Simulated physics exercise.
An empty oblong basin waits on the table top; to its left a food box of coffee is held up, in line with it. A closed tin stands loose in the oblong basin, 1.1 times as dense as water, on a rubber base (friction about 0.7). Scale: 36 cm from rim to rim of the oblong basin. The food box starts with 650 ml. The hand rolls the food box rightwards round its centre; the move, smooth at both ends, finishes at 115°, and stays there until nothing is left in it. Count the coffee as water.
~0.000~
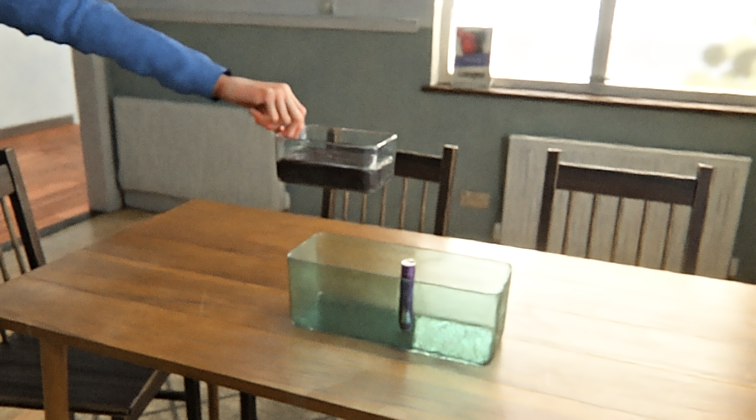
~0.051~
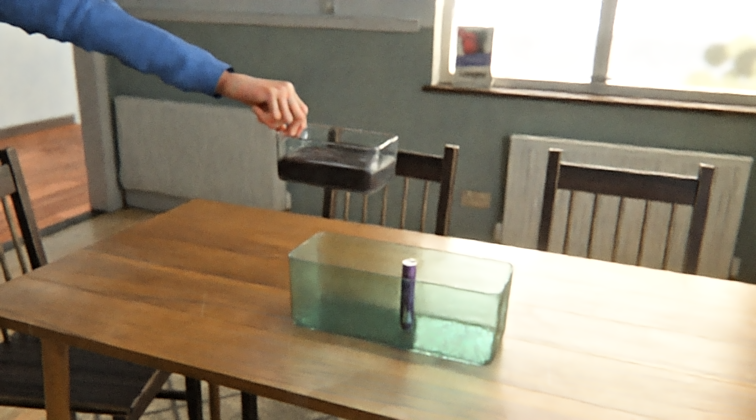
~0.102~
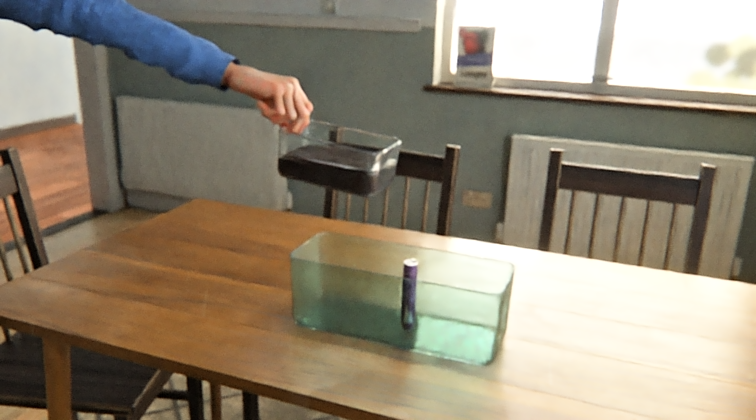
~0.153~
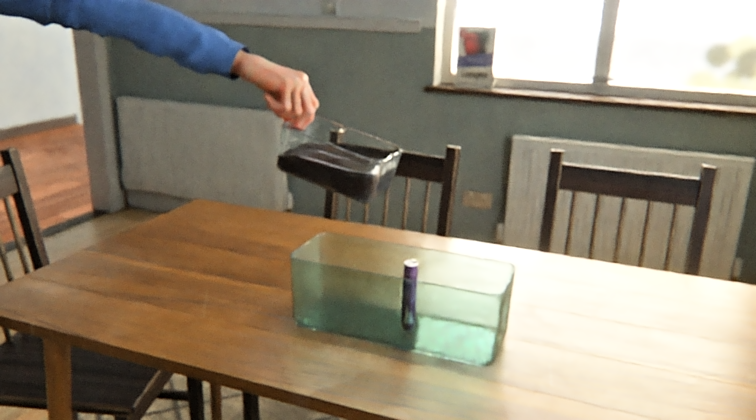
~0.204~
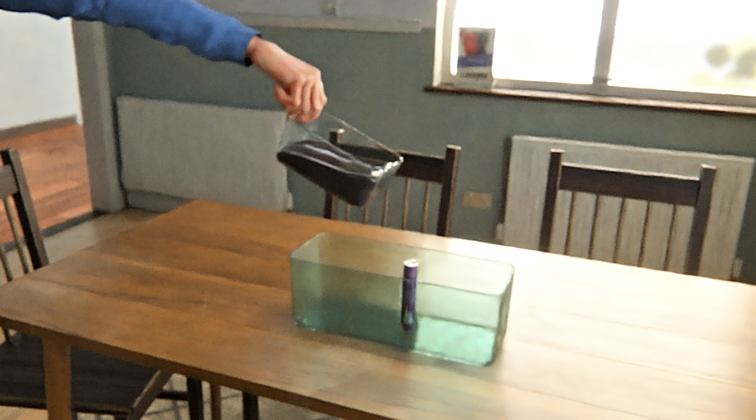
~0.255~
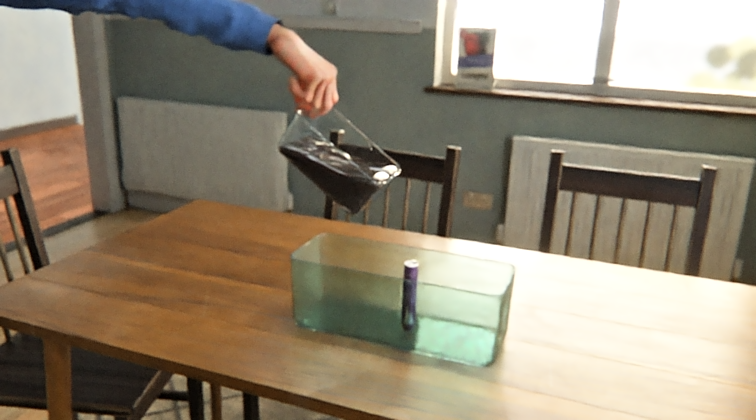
The clip shows a hand holding a clear food box of dark liquid above and left of a greenish oblong basin with an upright tin inside on a wooden table, then smoothly rotating the box rightwards into a steep tilt.
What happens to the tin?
The tin falls.
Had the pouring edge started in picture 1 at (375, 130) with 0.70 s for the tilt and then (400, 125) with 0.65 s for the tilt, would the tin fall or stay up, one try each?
First it goes over; then it keeps standing.
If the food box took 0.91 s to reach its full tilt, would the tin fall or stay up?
Then it remains upright.
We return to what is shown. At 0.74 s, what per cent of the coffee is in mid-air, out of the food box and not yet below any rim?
Some 3 per cent.
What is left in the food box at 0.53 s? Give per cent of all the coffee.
Some 10 per cent.
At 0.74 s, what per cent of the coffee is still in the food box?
Near 1 in a hundred.
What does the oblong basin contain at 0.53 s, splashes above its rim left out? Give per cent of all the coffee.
Some 40 per cent.
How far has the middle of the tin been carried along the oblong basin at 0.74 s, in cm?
Some 1 cm.
Then, 0.53 s in, the tilt is 102° and 10 per cent is still to pour; the tin stands where it began.
Then, 0.74 s in, the tilt is 115° and 1 per cent is still to pour; the tin leans 5°.
Then, 0.95 s in, the tilt is 115° and 0 per cent is still to pour; the tin leans 13°.
Then, 1.18 s in, the tilt is 115° and 0 per cent is still to pour; the tin lies on its side.
Finally, the tin lies on its side.
